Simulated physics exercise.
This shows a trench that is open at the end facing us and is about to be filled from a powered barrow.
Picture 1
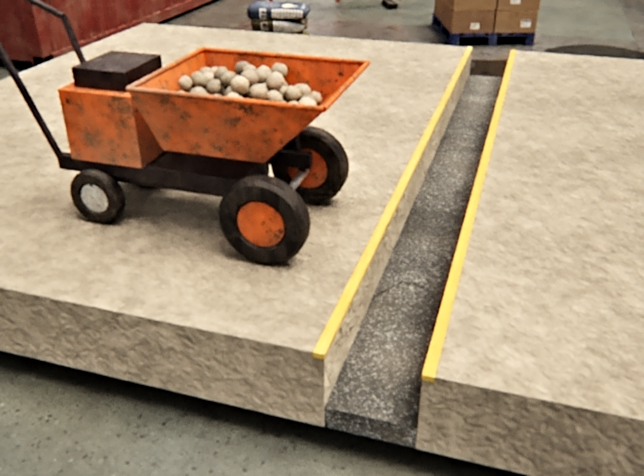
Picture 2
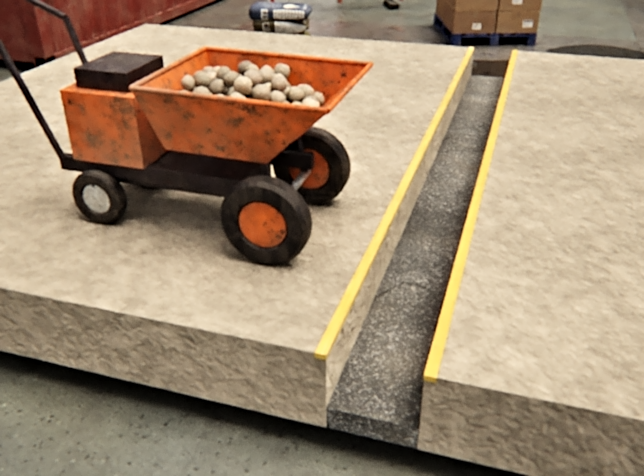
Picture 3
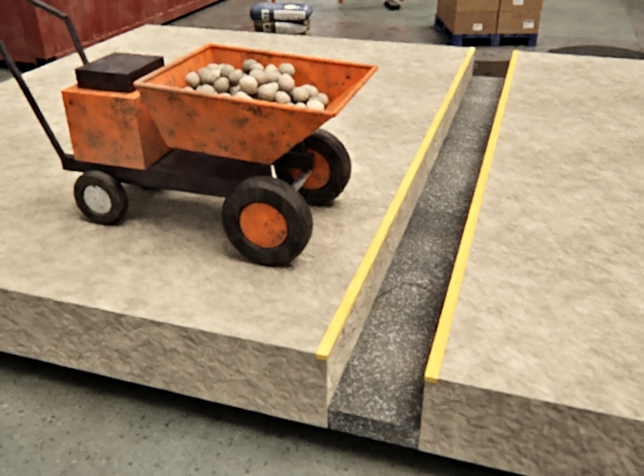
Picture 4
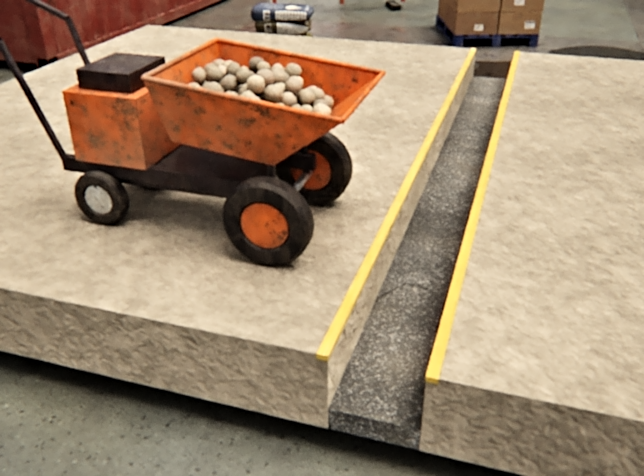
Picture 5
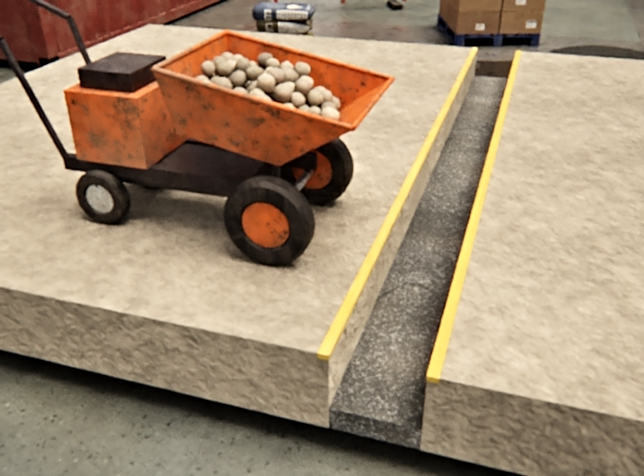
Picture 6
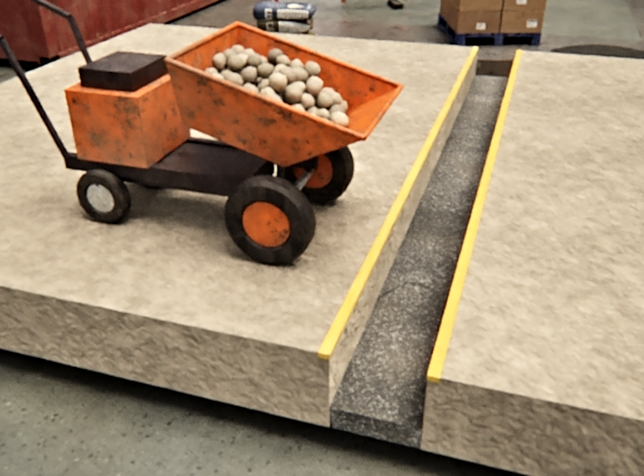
An orange powered barrow loaded with grey, rounded river pebbles stands at left on a pale, rough-topped slab, seen from above at an angle in a warehouse-like space. To its right, a dark-bottomed trench edged with yellow strips runs back from its open near end, with cardboard boxes behind. The skip sits level, then tilts gradually forward to the right, its back rising and the pebbles shifting slightly, while the wheels and view stay almost still.
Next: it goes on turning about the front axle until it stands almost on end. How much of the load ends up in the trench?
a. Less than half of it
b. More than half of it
(b) More than half of it.
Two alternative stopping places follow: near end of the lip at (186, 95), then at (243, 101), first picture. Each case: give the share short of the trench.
First position: Some 60 percent; second position: Some 20 percent.
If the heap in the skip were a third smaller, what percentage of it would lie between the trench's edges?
Roughly 90 %.
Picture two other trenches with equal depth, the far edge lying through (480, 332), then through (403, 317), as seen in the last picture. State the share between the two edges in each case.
The first try comes out at 100 percent and the second at 0 percent.
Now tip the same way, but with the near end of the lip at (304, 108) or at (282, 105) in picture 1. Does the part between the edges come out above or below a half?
Place one: The greater share; place two: The greater share.
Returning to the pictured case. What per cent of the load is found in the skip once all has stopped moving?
It works out to some 0 percent.
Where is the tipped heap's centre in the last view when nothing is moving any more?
Resting centre, last frame: Roughly (433, 282).
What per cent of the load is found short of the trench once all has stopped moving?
Near 0 in every hundred.
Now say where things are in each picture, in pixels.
The first frame shows lip of the skip at (324, 110), level; top of the load at (241, 87), river pebbles; first edge of the trench at (342, 306); far edge at (442, 325), the trench over half as wide as the skip, and about half as deep as wide.
The second frame shows lip of the skip at (327, 111), level; top of the load at (244, 87).
The third frame shows lip of the skip at (333, 115), tipped barely; top of the load at (249, 87).
The fourth frame shows lip of the skip at (342, 121), tipped a little; top of the load at (256, 85).
The fifth frame shows lip of the skip at (352, 129), tipped a little; top of the load at (237, 82).
The sixth frame shows lip of the skip at (364, 138), tipped clearly; top of the load at (247, 77); first edge of the trench at (347, 307); far edge at (447, 325).
Soon, skip tipped steeply; all in the skip.
A while on, skip tipped right over; most in the skip; about a quarter in or heaped over the trench; a stray few beyond it.
Towards the end, skip tipped right over; a stray few in the skip; most in or heaped over the trench; a small part beyond it.
Finally, skip tipped right over; most in or heaped over the trench; a small part beyond it.
